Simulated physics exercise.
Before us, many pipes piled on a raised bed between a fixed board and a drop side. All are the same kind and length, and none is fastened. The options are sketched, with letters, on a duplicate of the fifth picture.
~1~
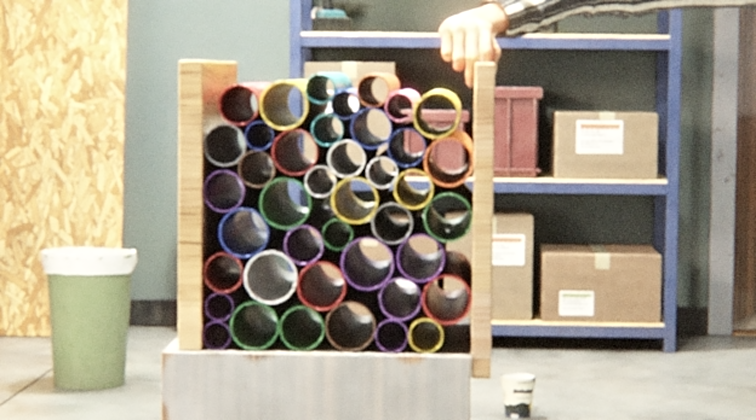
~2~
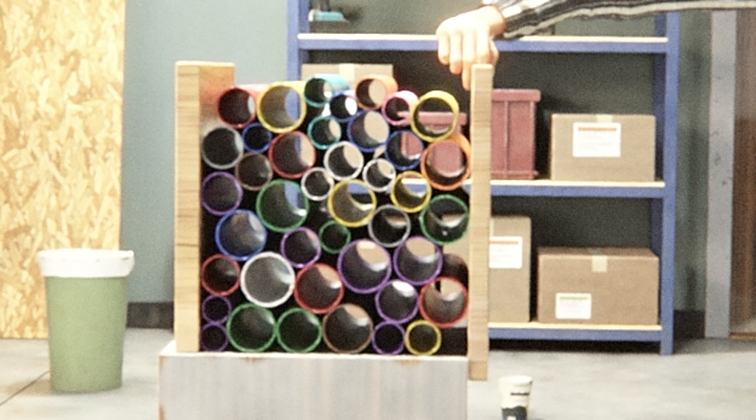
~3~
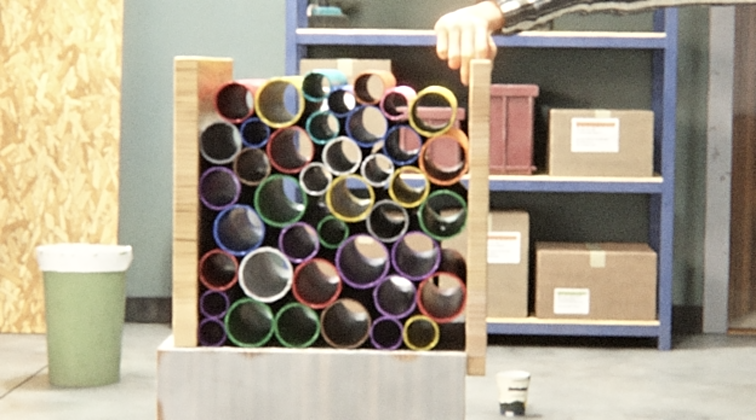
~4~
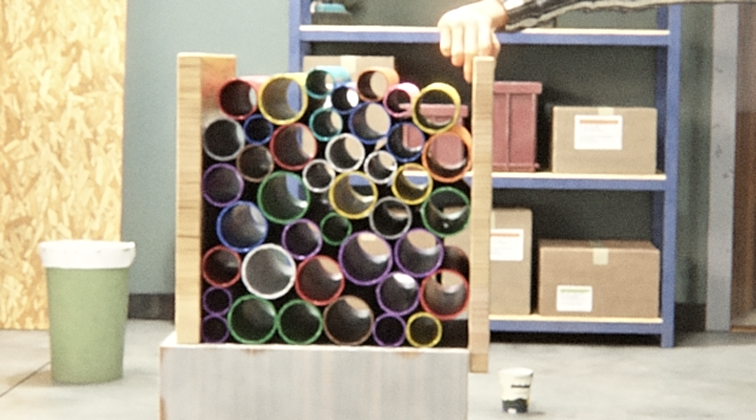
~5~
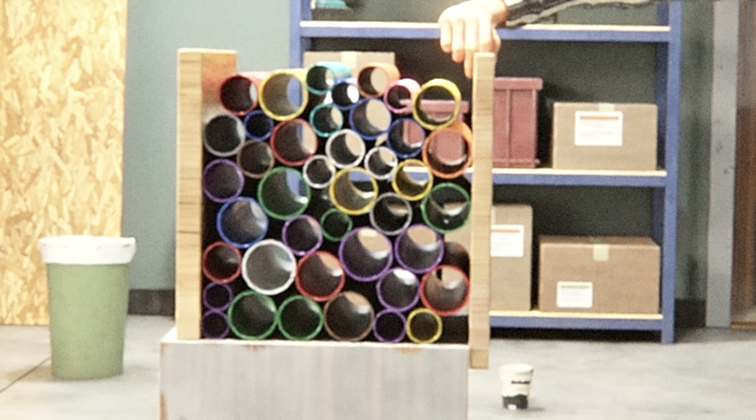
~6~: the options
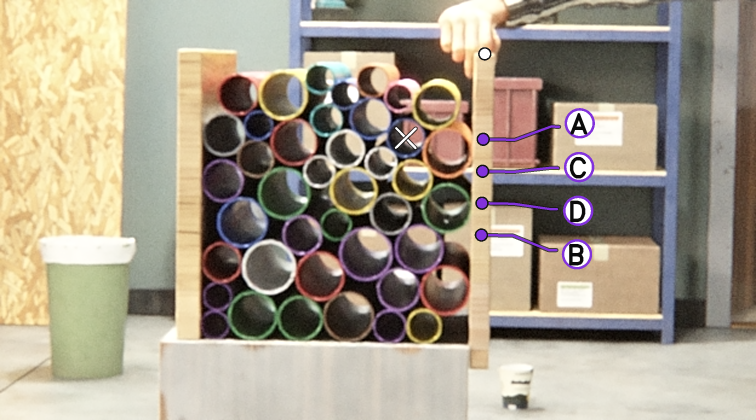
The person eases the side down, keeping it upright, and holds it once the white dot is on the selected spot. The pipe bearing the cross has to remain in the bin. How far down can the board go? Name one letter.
The last mark within the limit is C.
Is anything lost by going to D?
Yes, at D.
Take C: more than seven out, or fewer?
At C, fewer than seven.
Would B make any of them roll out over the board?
At B: Yes.
On the marked copy, A at (483, 140); B at (481, 235); C at (482, 171); D at (482, 204); the cross at (406, 138); the white dot at (485, 54).
Taking C. A third of the way, top of the board (474, 110).
Two thirds of the way, top of the board (473, 171).
When it is over, top of the board (473, 171), none out over the board, the crossed one still inside.
As for the rest, A keeps the crossed one inside; B lets the crossed one out; D lets the crossed one out.
